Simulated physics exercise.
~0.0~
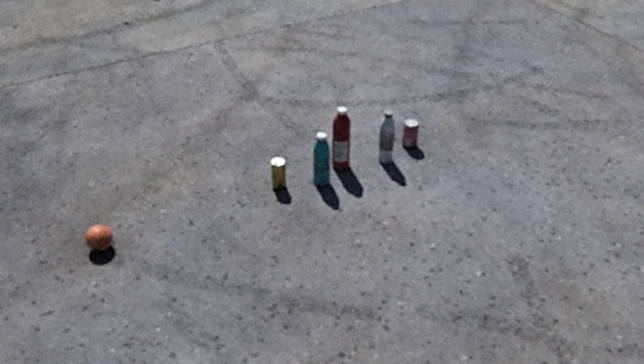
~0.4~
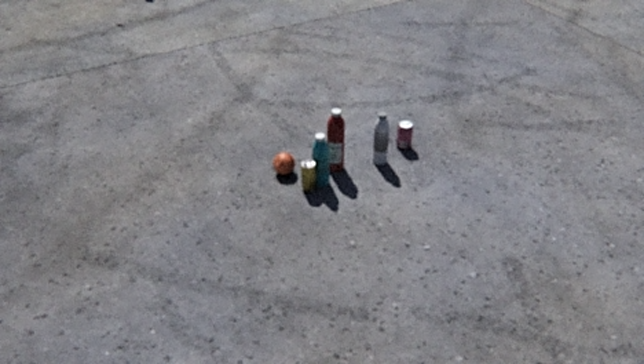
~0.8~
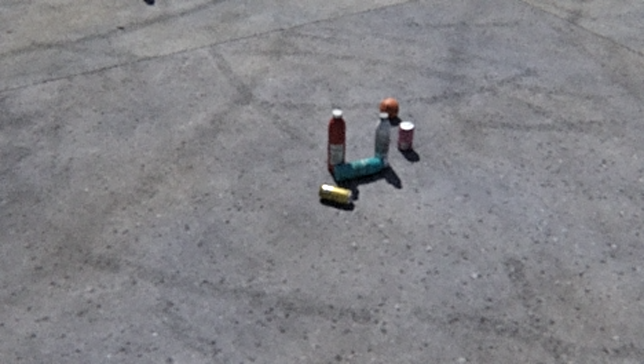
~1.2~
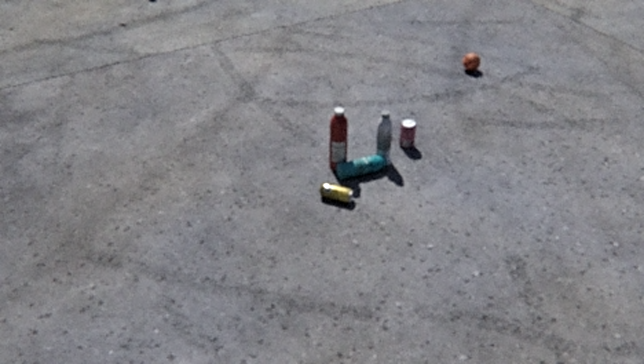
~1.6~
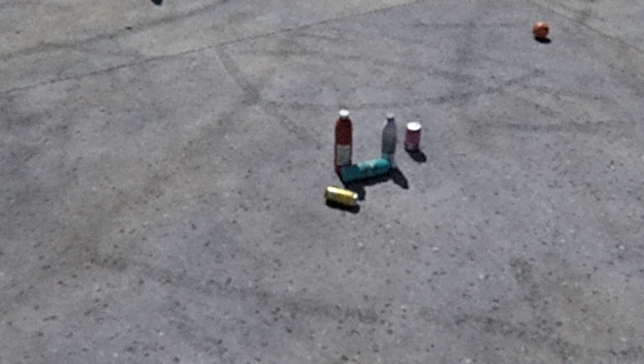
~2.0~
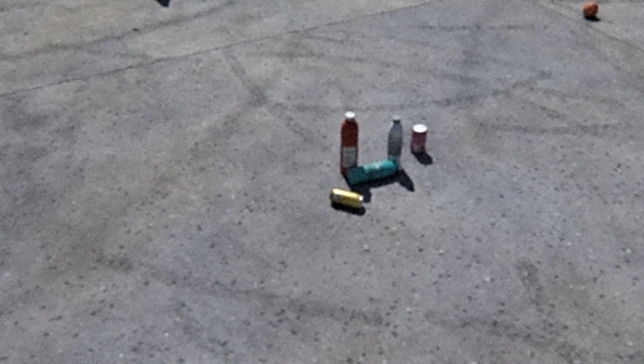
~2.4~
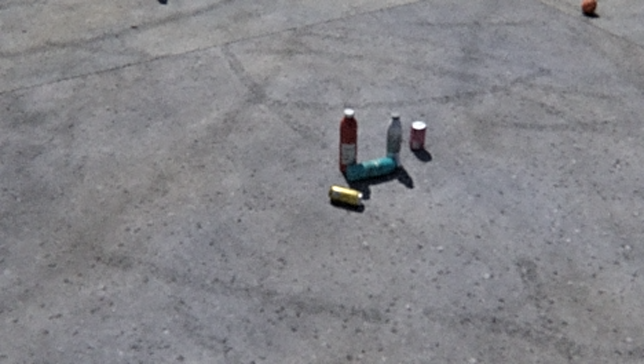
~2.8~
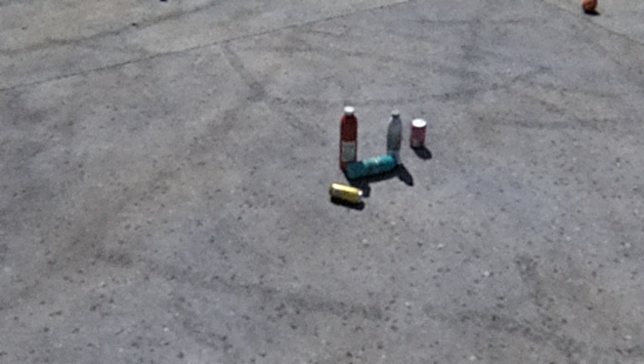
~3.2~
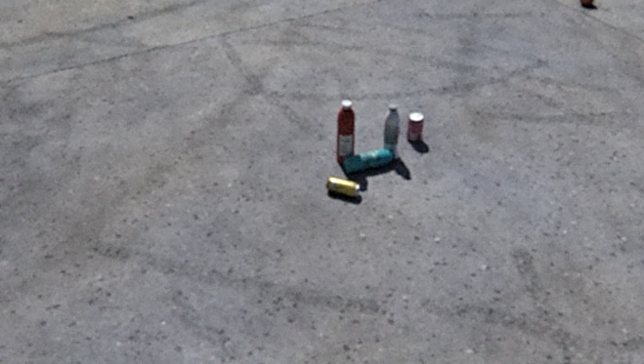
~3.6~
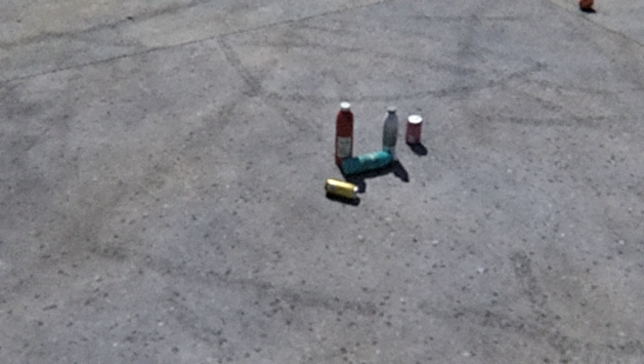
An orange ball rolls right, topples a yellow can and turquoise bottle, and leaves three items standing.
